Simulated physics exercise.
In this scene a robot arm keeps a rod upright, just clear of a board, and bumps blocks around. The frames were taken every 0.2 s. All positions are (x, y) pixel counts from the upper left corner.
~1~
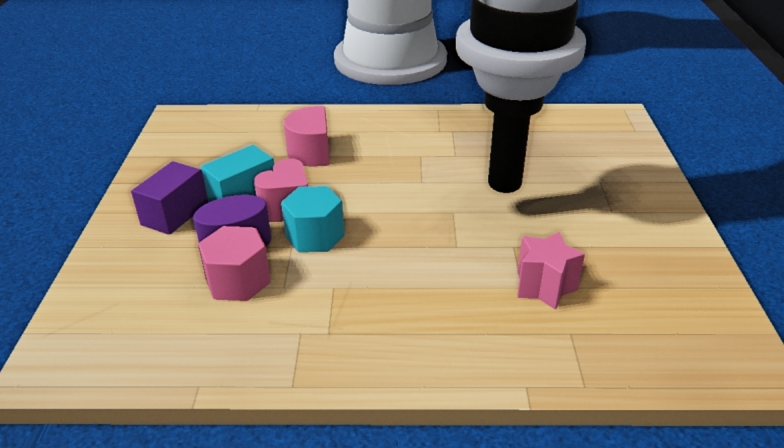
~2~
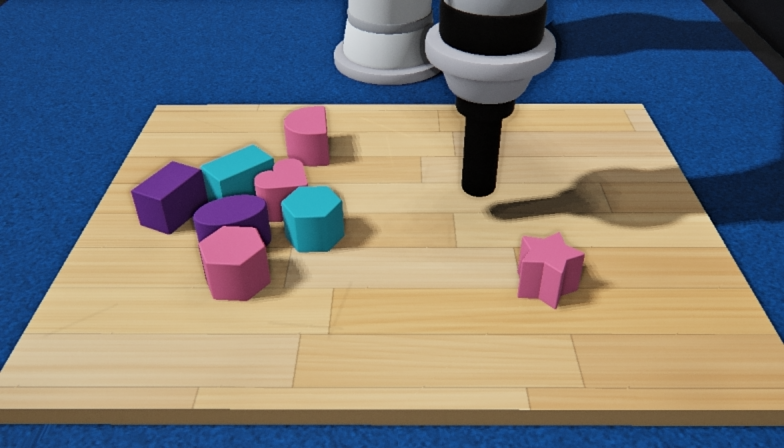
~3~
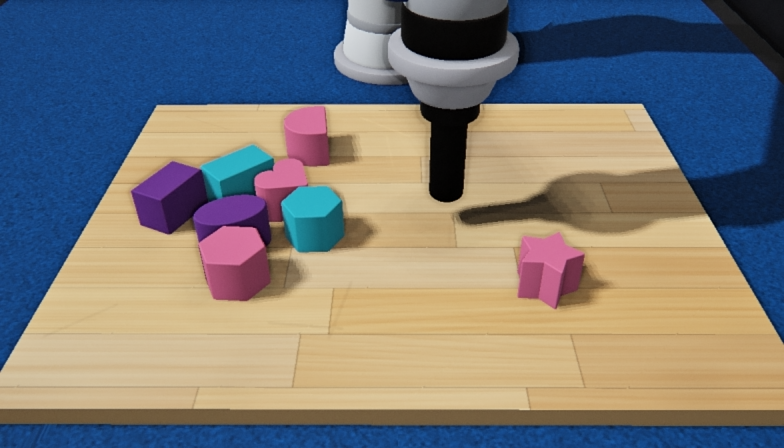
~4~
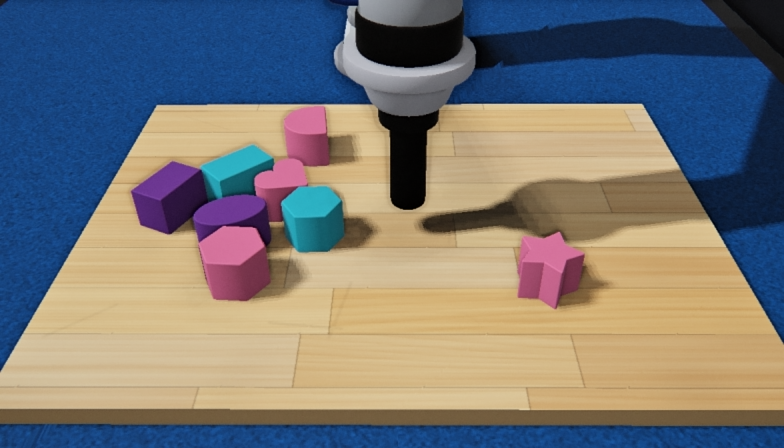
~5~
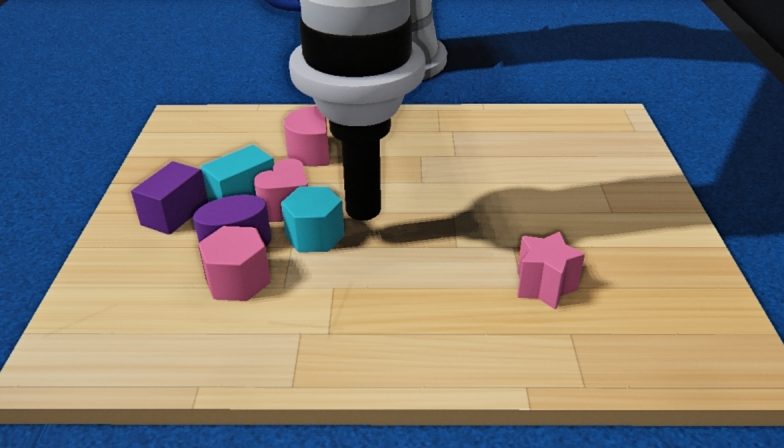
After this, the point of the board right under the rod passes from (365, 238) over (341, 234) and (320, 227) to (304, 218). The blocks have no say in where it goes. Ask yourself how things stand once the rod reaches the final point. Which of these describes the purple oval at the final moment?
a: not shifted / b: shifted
b (shifted)
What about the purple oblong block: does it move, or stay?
Its place stays the same.
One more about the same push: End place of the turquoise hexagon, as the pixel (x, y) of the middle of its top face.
The middle of the upper face of the turquoise hexagon will lie at about (260, 197) in the picture.
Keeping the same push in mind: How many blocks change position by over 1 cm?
The answer is three or more blocks, counting only moves over 1 cm.
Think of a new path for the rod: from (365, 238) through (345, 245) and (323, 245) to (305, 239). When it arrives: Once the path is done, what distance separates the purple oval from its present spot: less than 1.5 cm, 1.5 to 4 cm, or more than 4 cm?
Goes 1.5 to 4 cm.
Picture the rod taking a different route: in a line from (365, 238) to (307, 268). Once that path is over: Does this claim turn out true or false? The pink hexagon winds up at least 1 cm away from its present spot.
False
The first path, step by step. Halfway along, rod (327, 205); purple oval (212, 212); pink heart-shaped block (282, 171); turquoise hexagon (279, 199), turned 20° anticlockwise.
At the end, rod (301, 192); purple oblong block unmoved; purple oval (201, 216); turquoise oblong block (234, 159); pink heart-shaped block (275, 164); turquoise hexagon (260, 197), turned 60° anticlockwise.
